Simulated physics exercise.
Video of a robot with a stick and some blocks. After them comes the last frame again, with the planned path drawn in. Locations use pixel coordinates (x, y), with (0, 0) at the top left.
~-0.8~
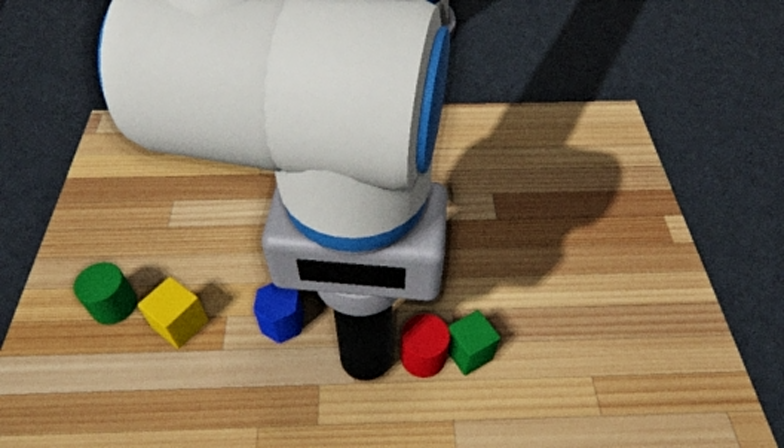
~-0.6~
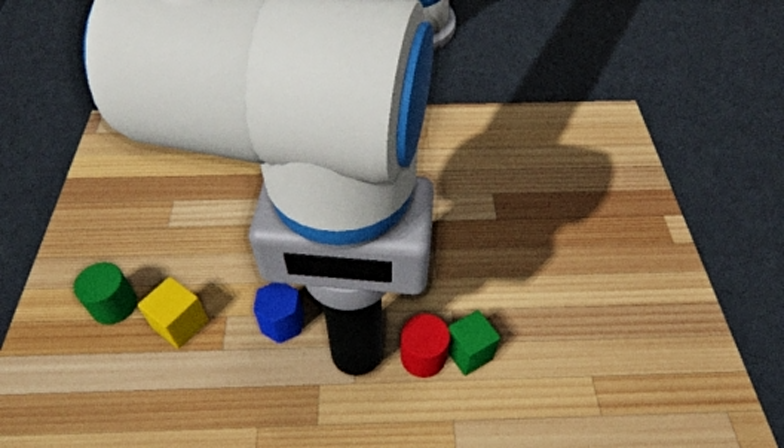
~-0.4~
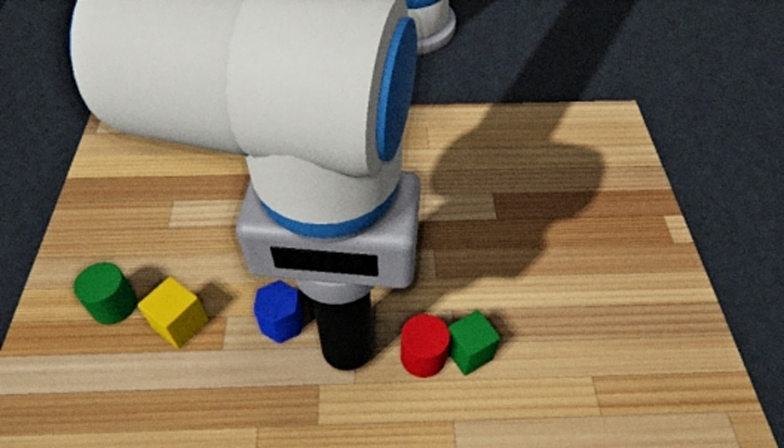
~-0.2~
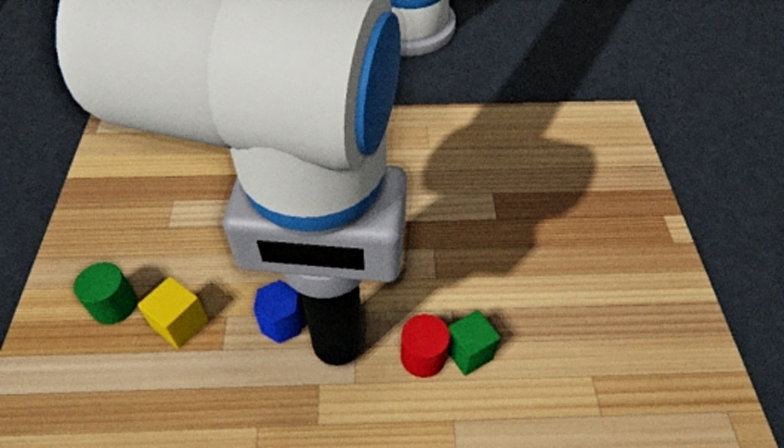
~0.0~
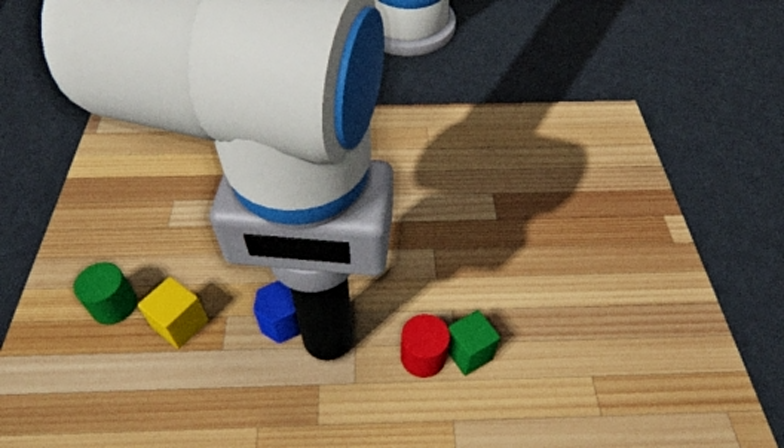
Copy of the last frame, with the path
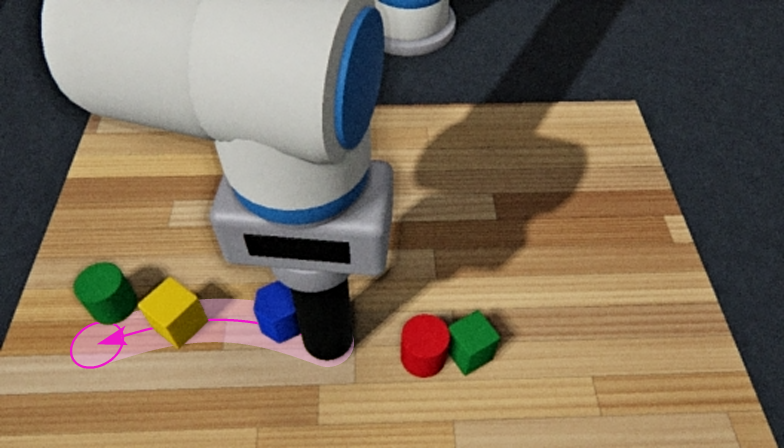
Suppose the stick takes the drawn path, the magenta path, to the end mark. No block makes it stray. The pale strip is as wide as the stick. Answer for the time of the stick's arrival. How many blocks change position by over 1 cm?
Put simply, three or more blocks are moved more than 1 cm.
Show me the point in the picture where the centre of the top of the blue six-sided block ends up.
That would be at about pixel (208, 257).
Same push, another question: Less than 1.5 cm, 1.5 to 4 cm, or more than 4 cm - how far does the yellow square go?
If I had to pick, the yellow square travels beyond 4 cm here.
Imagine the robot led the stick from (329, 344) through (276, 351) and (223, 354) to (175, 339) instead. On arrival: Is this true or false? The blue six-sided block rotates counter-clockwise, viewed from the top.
Verdict: False.
Path on the board, from (329, 344) via (256, 323) and (178, 323), ending at (97, 344).
What follows on the original path. One third of the way, stick at (253, 317); blue six-sided block at (223, 268), turned 55° clockwise.
Two thirds of the way, stick at (174, 317); green disc at (83, 279); yellow square at (108, 310), turned 15° anticlockwise; blue six-sided block at (208, 257), turned 85° clockwise.
At the end, stick at (92, 339); green disc at (67, 277); yellow square at (27, 332), turned 45° anticlockwise; blue six-sided block at (208, 257), turned 85° clockwise; red heart block in place.
